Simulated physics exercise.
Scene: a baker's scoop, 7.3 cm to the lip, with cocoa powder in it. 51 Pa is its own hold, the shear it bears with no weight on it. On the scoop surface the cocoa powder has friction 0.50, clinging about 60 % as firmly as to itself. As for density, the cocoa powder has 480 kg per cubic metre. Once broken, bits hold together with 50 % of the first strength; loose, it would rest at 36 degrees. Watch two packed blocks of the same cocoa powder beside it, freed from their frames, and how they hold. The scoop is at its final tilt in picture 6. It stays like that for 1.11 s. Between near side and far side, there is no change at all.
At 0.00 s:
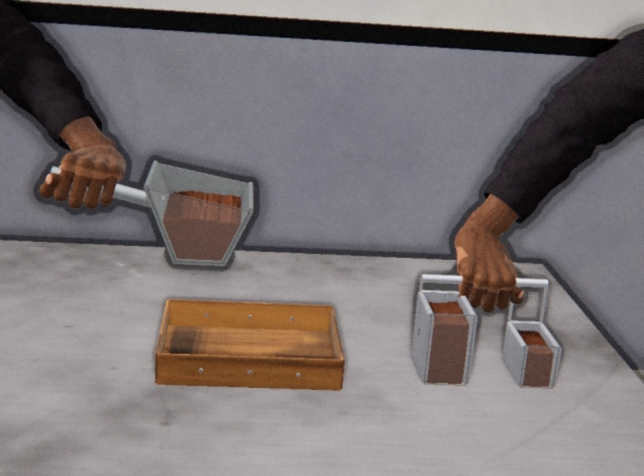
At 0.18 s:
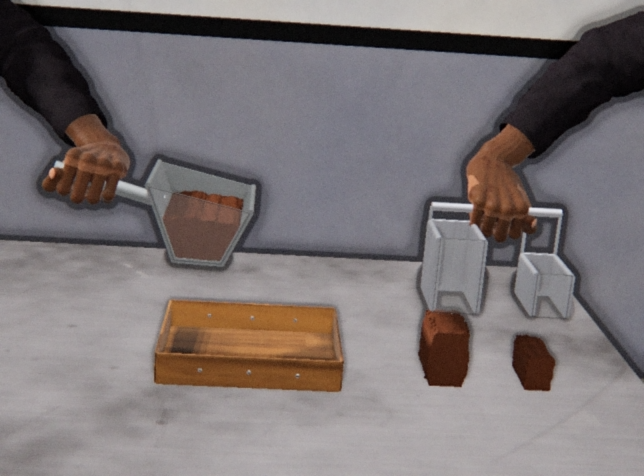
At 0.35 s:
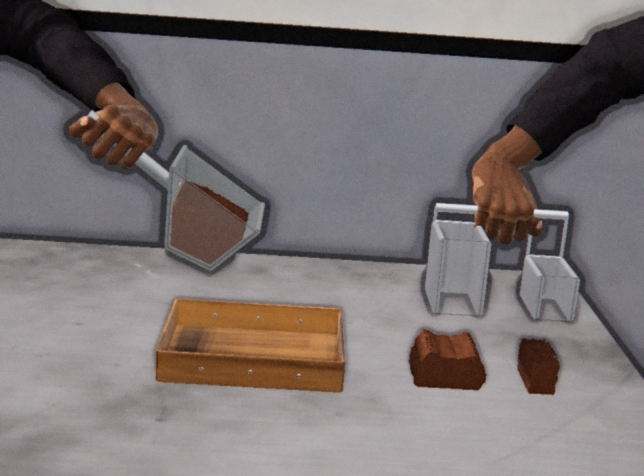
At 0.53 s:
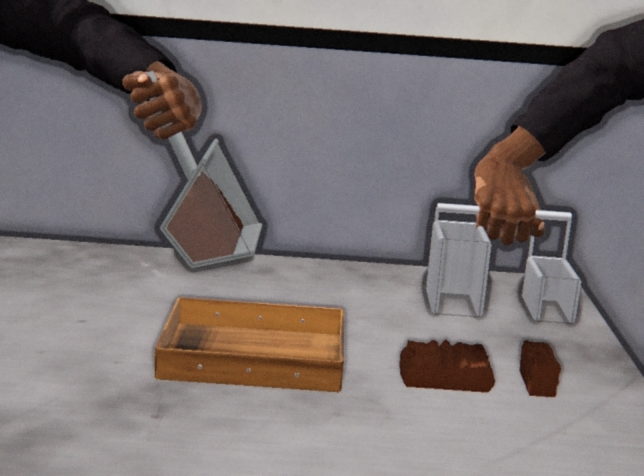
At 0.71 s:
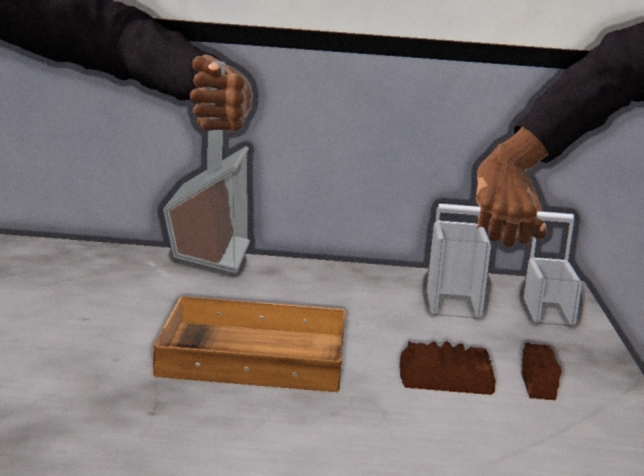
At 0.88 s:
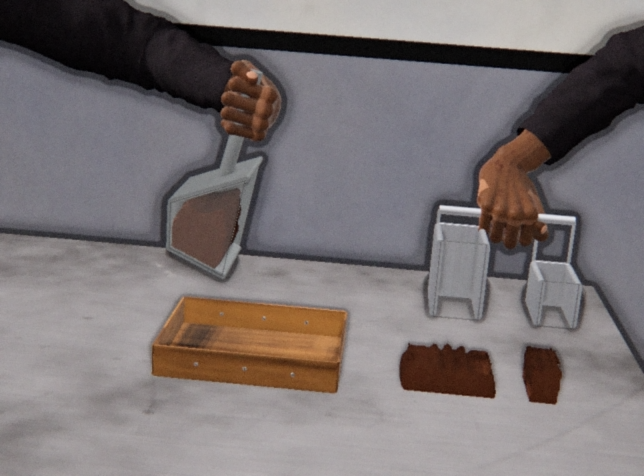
At the start, one hand holds a scoop of brown powder above an empty wooden tray while another grips two metal moulds around packed blocks. The moulds lift away, and the taller left block slumps low while the smaller keeps its shape. The scoop tilts steeply, its powder staying inside.
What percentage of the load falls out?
Roughly 57 %.
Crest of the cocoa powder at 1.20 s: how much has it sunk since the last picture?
Roughly 2.5 cm.
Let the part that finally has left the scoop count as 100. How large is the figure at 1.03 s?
Share so far: Roughly 30 percent.
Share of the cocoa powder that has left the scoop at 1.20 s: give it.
Reading: Around 40 %.
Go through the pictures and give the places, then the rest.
The first picture shows lip at (248, 210), tilt 0 degrees; top of the cocoa powder at (186, 218); blocks stand 9.4 cm, 5.1 cm (left to right).
The second picture shows lip at (248, 211), tilt 2 degrees; top of the cocoa powder at (190, 217); blocks stand 8.6 cm, 5.1 cm (left to right).
The third picture shows lip at (256, 229), tilt 24 degrees; top of the cocoa powder at (175, 206); blocks stand 5.7 cm, 5.1 cm (left to right).
The fourth picture shows lip at (251, 251), tilt 50 degrees; top of the cocoa powder at (187, 196); blocks stand 4.2 cm, 5.1 cm (left to right).
The fifth picture shows lip at (236, 268), tilt 76 degrees; top of the cocoa powder at (205, 193); blocks stand 4.1 cm, 5.1 cm (left to right).
The sixth picture shows lip at (224, 274), tilt 90 degrees; top of the cocoa powder at (221, 210); blocks stand 4.1 cm, 5.1 cm (left to right).
After 1.03 s, the scoop is at 90 degrees and 19 % has left it.
After 1.20 s, the scoop is at 90 degrees and 40 % has left it.
After 1.38 s, the scoop is at 90 degrees and 48 % has left it.
After 1.55 s, the scoop is at 90 degrees and 56 % has left it.
After 1.88 s, at the end, the scoop is at 90 degrees and 57 % has left it.
